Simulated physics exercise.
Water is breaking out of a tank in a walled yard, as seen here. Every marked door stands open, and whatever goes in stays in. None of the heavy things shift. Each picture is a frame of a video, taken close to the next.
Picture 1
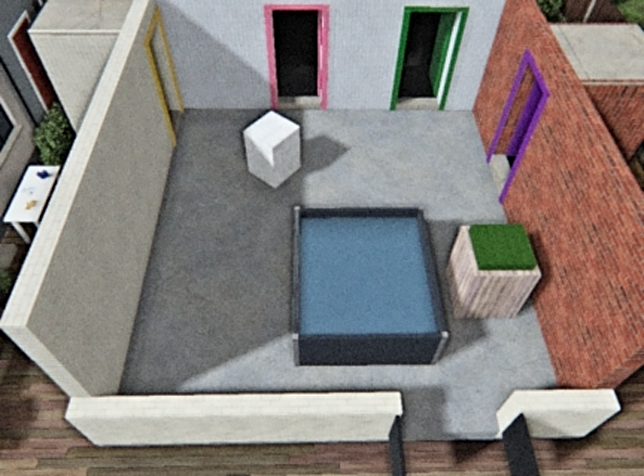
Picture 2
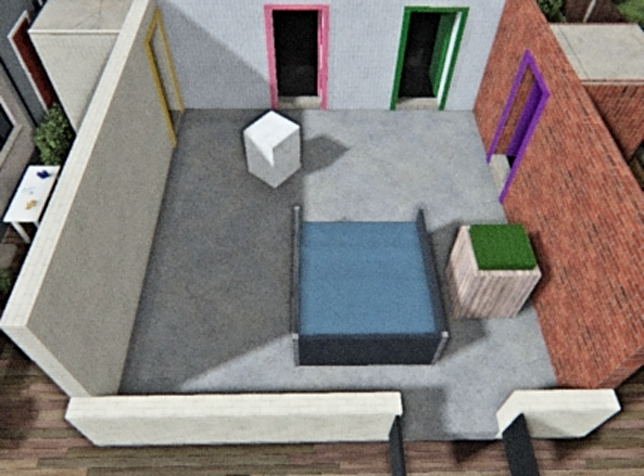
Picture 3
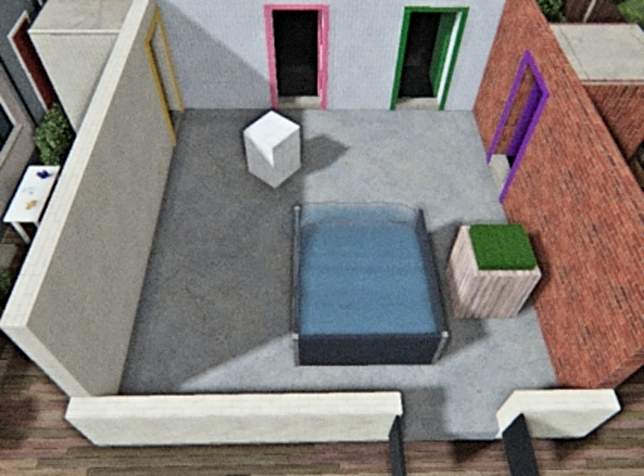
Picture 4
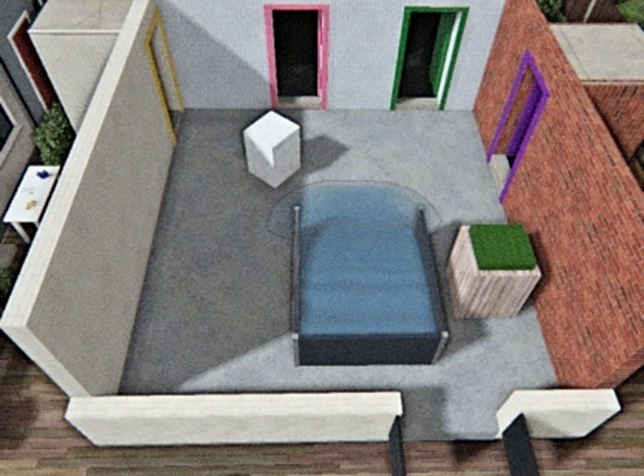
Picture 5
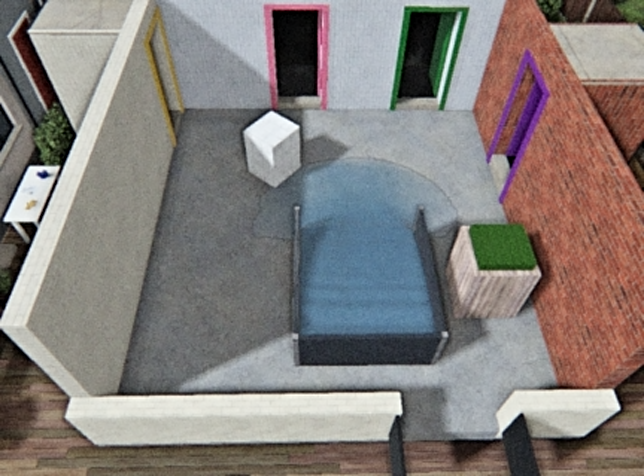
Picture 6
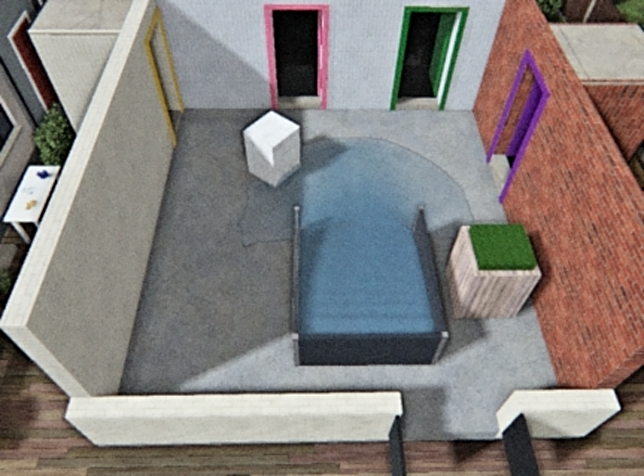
Water pouring out of the open far side of a dark-framed tank, spreading across a walled yard's grey floor toward coloured doorways.
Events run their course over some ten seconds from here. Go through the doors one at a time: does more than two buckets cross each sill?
Pink door: Over two buckets, yellow door: Over two buckets, green door: Over two buckets, purple door: Two buckets at most.
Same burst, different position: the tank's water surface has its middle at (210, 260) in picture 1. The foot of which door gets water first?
That's the door marked yellow.
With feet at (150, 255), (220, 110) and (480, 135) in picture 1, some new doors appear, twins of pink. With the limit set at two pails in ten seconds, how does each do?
Well, the first remains within bounds, the next remains within bounds, and the last breaks the limit.
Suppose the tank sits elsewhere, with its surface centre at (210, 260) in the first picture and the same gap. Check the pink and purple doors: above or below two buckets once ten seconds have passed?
Pink: Below the mark; purple: Below the mark.
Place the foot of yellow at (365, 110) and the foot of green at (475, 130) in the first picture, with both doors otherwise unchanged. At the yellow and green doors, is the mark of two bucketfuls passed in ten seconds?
The yellow door gets past the limit, and the green door gets past the limit as well.
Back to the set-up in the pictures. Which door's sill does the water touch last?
My answer: The door marked yellow.
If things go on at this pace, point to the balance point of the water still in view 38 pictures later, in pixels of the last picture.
I'd place it roughly at (358, 206).
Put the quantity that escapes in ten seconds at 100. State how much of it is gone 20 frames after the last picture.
Near 50 in a hundred.
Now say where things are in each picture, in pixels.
In the first frame, the water tank at (364, 270) is whole and still.
In the second frame, water pours out on the water tank's far side and has run to a hidden place.
In the third frame, the front is at (289, 218), out from the gap on the water tank's far side.
In the fourth frame, the front is at (426, 205), out from the gap on the water tank's far side.
In the fifth frame, water pours out on the water tank's far side and has run to (396, 166).
In the sixth frame, the front is at (371, 140), out from the gap on the water tank's far side.
A moment on, water covers 40 % of the floor; the pink door under two buckets in, the yellow door not reached, the green door under two buckets in, the purple door wet at the sill, nothing in.
Next, water covers 50 % of the floor; the pink door over two buckets in, the yellow door not reached, the green door over two buckets in, the purple door wet at the sill, nothing in.
Then, water covers 60 % of the floor; the pink door far over two buckets in, the yellow door under two buckets in, the green door far over two buckets in, the purple door wet at the sill, nothing in.
Later, water covers 85 % of the floor; the pink door far over two buckets in, the yellow door over two buckets in, the green door far over two buckets in, the purple door wet at the sill, nothing in.
In the end, water covers 95 % of the floor; the pink door far over two buckets in, the yellow door over two buckets in, the green door far over two buckets in, the purple door wet at the sill, nothing in.
